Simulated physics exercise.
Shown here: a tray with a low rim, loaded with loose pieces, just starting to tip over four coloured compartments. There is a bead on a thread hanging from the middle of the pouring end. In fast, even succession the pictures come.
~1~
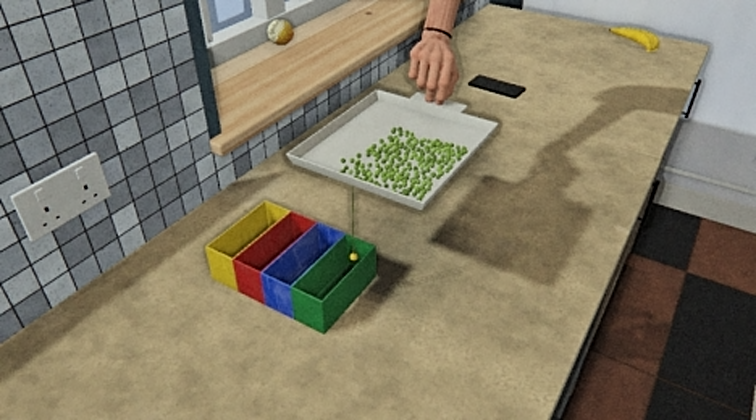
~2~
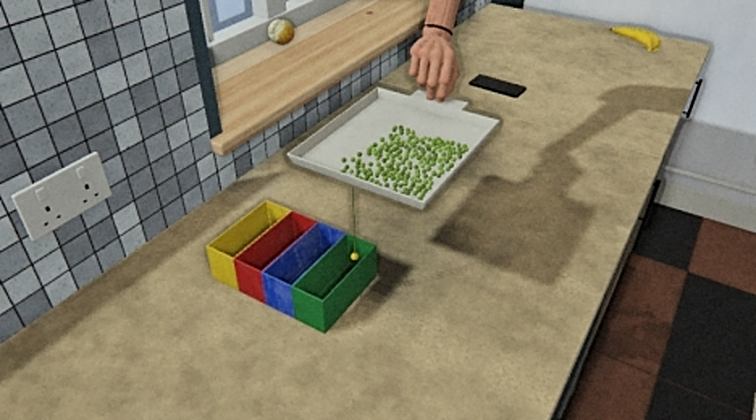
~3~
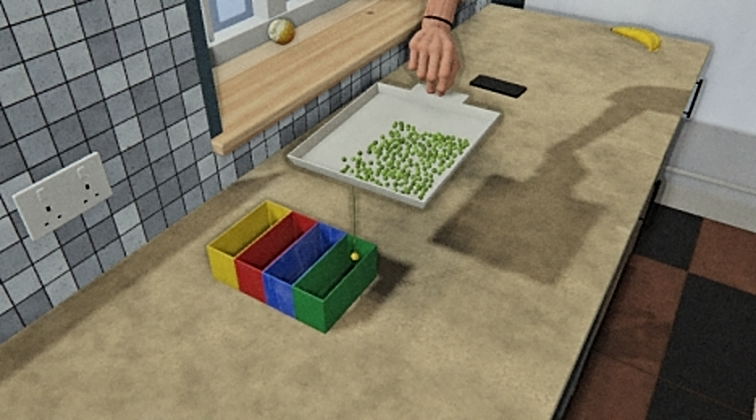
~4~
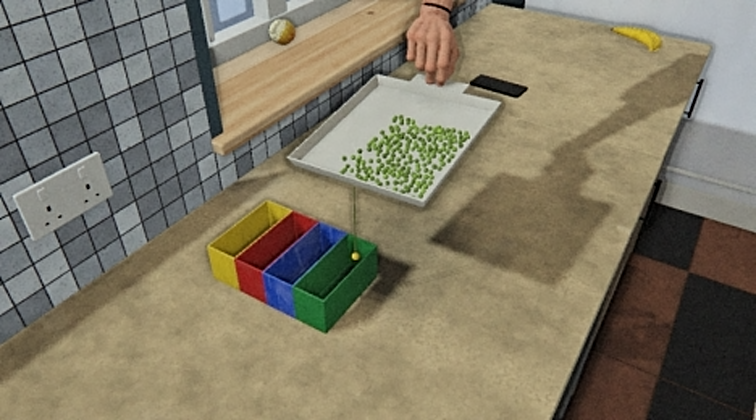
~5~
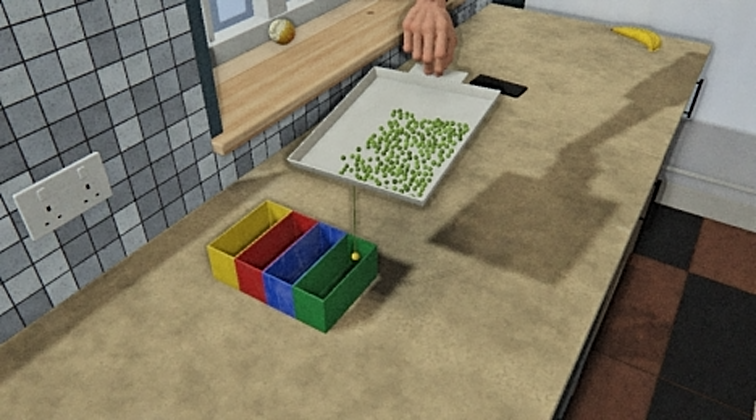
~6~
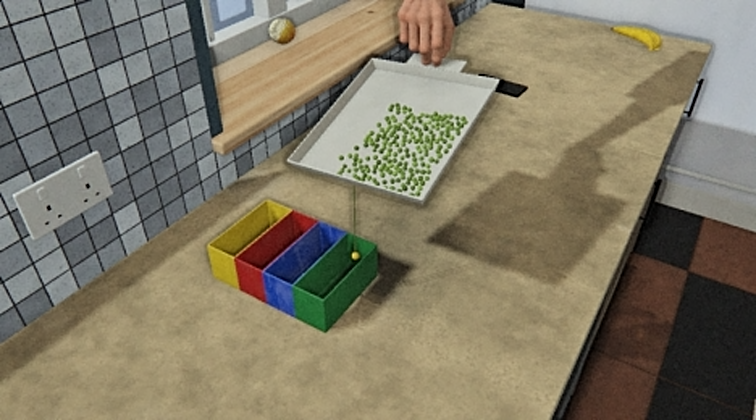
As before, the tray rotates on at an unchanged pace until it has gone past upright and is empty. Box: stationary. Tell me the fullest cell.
It is the blue one.
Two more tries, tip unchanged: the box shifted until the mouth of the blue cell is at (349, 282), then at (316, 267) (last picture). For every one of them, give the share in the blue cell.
I'd say about 20 percent, followed by about 30 percent.
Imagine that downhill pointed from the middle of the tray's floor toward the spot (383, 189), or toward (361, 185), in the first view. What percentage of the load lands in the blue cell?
It comes to about 0 per cent the first time and about 0 per cent the second.
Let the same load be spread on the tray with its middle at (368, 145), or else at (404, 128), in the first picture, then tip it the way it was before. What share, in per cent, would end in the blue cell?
Estimate: 50 % first, 60 % second.
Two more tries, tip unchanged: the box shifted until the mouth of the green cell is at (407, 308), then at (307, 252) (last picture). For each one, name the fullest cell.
Try 1: The cell in yellow. Try 2: The cell in green.
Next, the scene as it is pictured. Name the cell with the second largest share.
The runner-up is the green one.
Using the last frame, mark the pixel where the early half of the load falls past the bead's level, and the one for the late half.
First around (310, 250), afterwards around (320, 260).
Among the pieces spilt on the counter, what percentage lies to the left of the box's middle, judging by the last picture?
Around 10 %.
Soon, tray tipped steeply; nearly all on the tray; a stray few falling or outside the box.
A while on, tray tipped right over; about a quarter on the tray; about a quarter in the blue cell; a small part in the green cell; a stray few in the red cell; about half falling or outside the box.
Towards the end, tray tipped past a quarter turn; about half in the blue cell; about a quarter in the green cell; a small part in the red cell; about a quarter falling or outside the box.
Finally, tray tipped past a quarter turn; about half in the blue cell; about a quarter in the green cell; a small part in the red cell; none in the yellow cell; about a quarter outside the box.
